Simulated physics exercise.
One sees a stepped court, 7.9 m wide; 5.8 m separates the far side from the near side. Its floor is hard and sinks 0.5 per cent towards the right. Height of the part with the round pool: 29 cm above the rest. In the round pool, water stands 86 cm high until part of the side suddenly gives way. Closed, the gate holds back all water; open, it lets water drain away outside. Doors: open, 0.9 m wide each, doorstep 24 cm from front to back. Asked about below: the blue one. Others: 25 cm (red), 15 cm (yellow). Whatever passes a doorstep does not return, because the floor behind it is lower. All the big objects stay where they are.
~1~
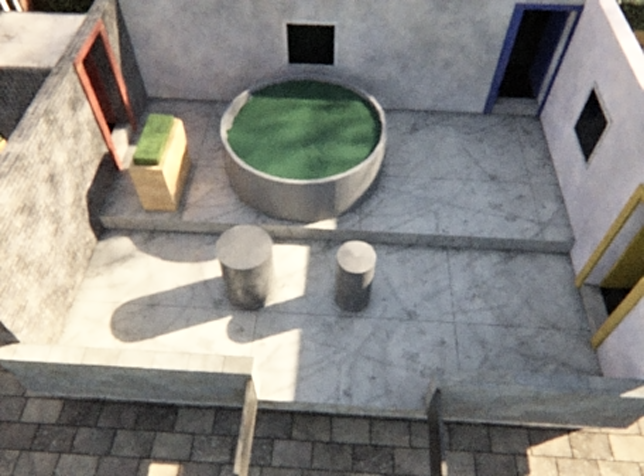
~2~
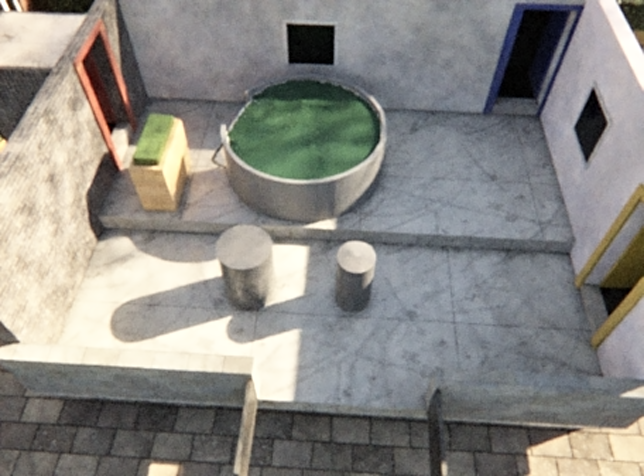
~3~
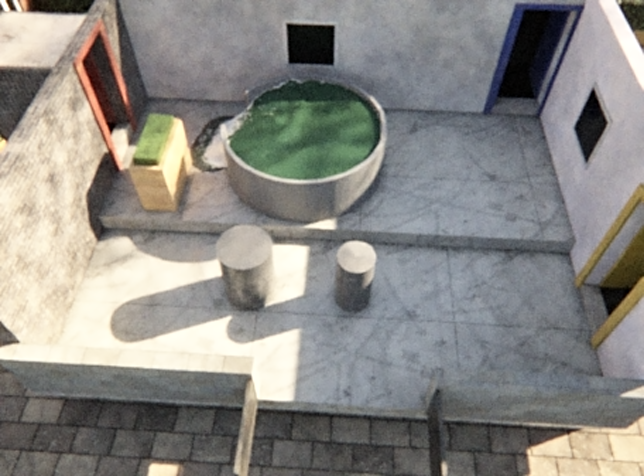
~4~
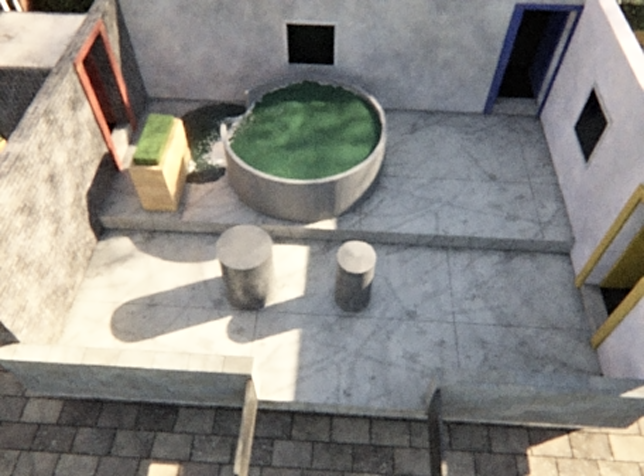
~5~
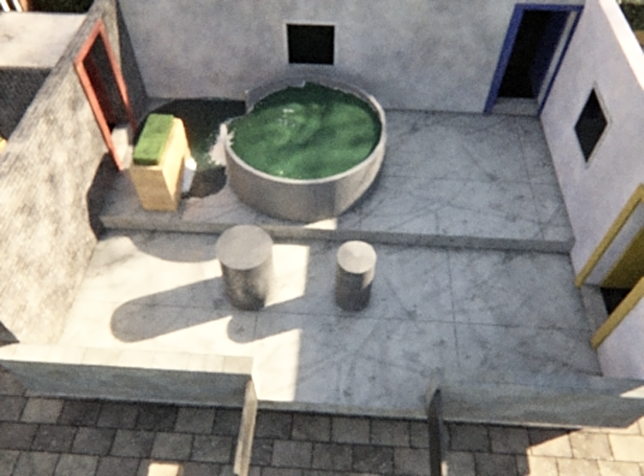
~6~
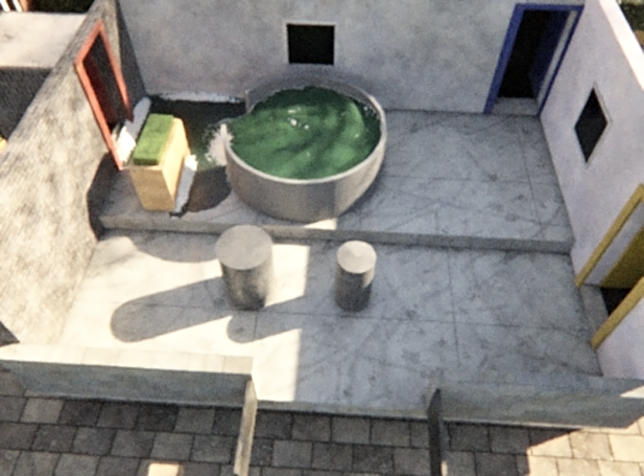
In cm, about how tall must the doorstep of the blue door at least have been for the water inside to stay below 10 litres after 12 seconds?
It would have had to be close to 9 cm tall.
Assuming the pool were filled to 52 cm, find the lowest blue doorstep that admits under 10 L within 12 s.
Roughly 4.5 cm high.
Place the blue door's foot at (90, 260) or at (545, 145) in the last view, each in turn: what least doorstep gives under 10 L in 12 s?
In turn: Roughly 10.0 cm, roughly 10.5 cm.
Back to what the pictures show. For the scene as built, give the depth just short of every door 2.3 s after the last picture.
Door depths (cm): Red = 39, blue = 0, yellow = 0.
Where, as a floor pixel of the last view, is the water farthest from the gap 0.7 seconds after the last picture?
Lab note: Front tip approx. at (167, 309).
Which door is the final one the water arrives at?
Yellow.
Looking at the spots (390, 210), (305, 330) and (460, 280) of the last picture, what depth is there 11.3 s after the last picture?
First spot about 1 cm, second about 7 cm, third about 13 cm.
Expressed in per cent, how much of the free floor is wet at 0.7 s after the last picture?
Roughly 20 percent.
Then, 0.7 s after the last picture water covers 20 % of the floor, deepest (61 cm) near (149, 98); it has not reached the blue door.
Then, 2.3 s after the last picture water covers 35 % of the floor, deepest (42 cm) near (169, 141); it has not reached the blue door.
Then, 11.3 s after the last picture water covers 90 % of the floor, deepest (20 cm) near (415, 356); 8 cm at the blue door, 0 litres in over its 21 cm doorstep.
At the blue door as built, the water peaked near 10 cm, 9.1 s after the last picture.
Run again over the same 12 s with other heights there, 17 litres in over 8 cm, 2 litres over 11.5 cm. The limit of 10 litres is kept from about 9 cm up.
